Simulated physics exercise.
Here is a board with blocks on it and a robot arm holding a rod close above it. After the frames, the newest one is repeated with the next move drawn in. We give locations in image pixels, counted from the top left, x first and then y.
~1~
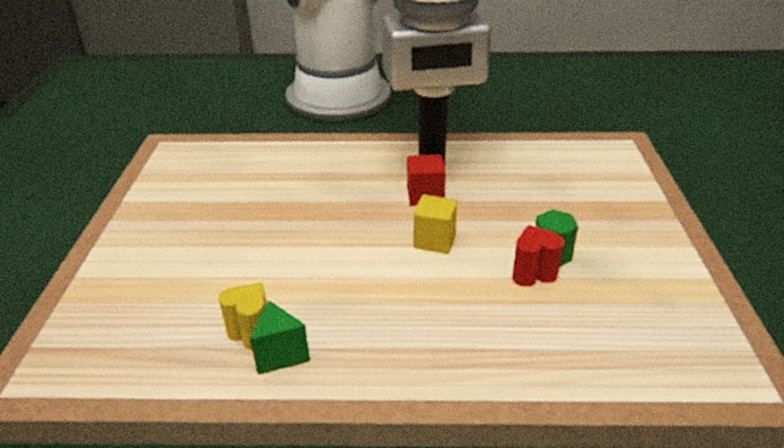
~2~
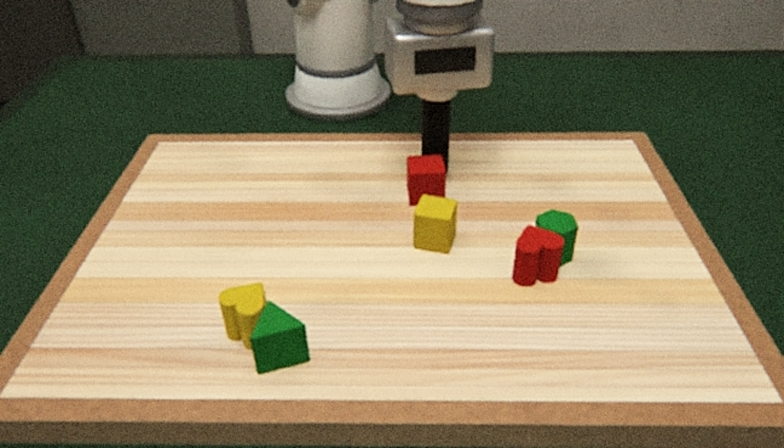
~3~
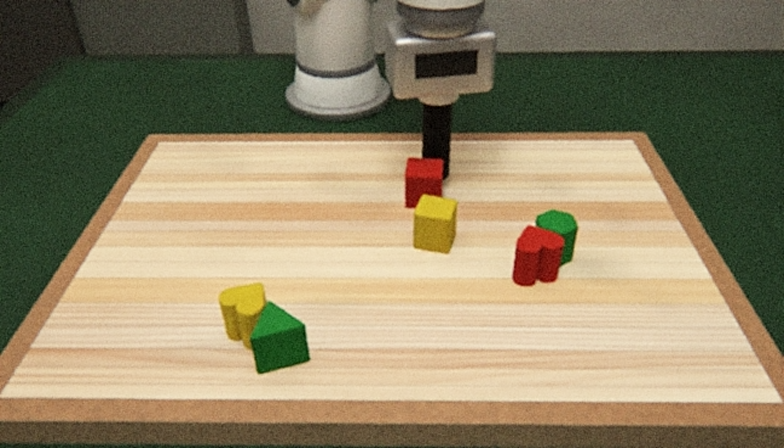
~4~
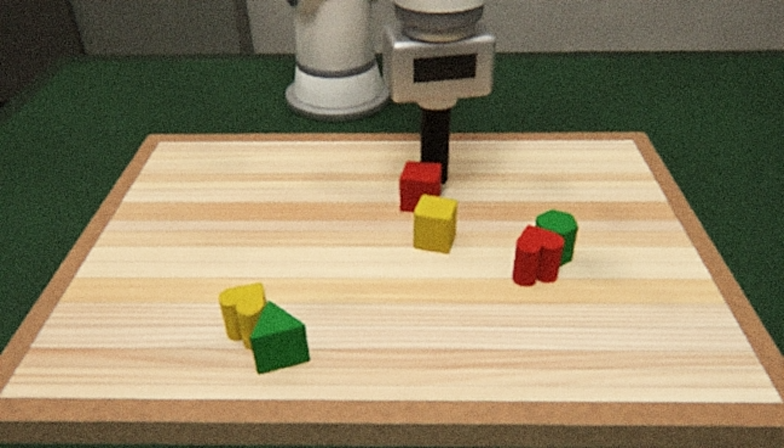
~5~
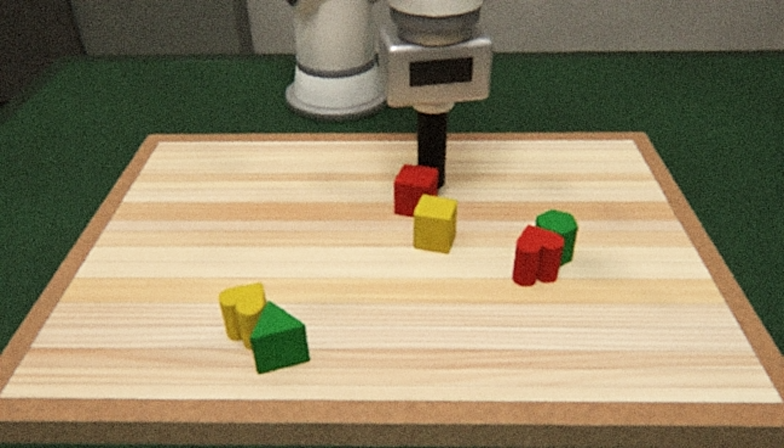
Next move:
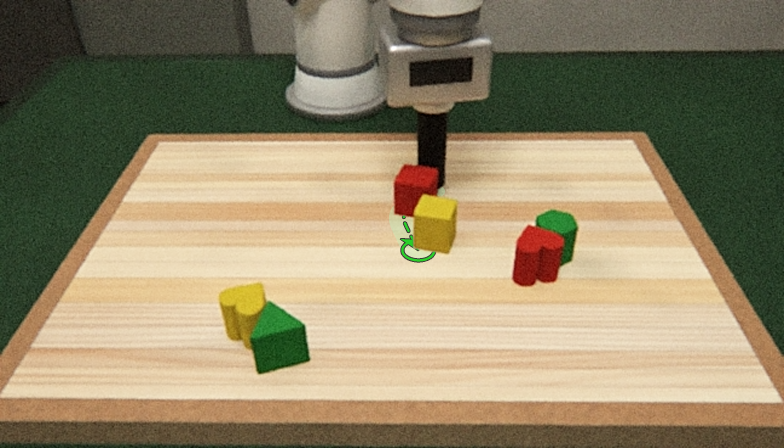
A red cube slides slightly forward and left beside a yellow cube as a robot's rod nudges it.
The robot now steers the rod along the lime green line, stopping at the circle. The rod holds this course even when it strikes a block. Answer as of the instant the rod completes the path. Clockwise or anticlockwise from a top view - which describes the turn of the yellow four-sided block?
Direction: Anticlockwise.
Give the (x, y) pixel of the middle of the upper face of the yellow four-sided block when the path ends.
The centre of its top will be at (455, 216).
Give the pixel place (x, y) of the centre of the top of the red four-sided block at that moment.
It will likely be found at (377, 212).
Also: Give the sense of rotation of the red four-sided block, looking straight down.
It turns round clockwise.
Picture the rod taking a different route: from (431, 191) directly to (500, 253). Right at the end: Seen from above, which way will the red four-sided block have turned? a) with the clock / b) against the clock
Option a.
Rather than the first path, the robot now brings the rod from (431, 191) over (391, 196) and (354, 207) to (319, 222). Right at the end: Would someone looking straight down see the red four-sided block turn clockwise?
No, I don't think so.
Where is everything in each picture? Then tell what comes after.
The first picture shows tip of the rod at (432, 166), middles of tops, red four-sided block at (426, 163), yellow four-sided block at (436, 206).
The second picture shows rod at (435, 170), nothing pushed.
The third picture shows rod at (436, 174), red four-sided block at (424, 167).
The fourth picture shows rod at (434, 179), red four-sided block at (421, 170).
The fifth picture shows rod at (431, 183), red four-sided block at (416, 174), yellow four-sided block at (436, 206).
The line goes from (431, 191) via (409, 207) and (407, 228), ending at (418, 250).
The first path, step by step. One third of the way, rod at (408, 199); red four-sided block at (393, 191).
Two thirds of the way, rod at (407, 219); red four-sided block at (380, 208), turned 35° clockwise.
At the end, rod at (418, 242); red four-sided block at (377, 212), turned 55° clockwise; yellow four-sided block at (455, 216), turned 20° anticlockwise.
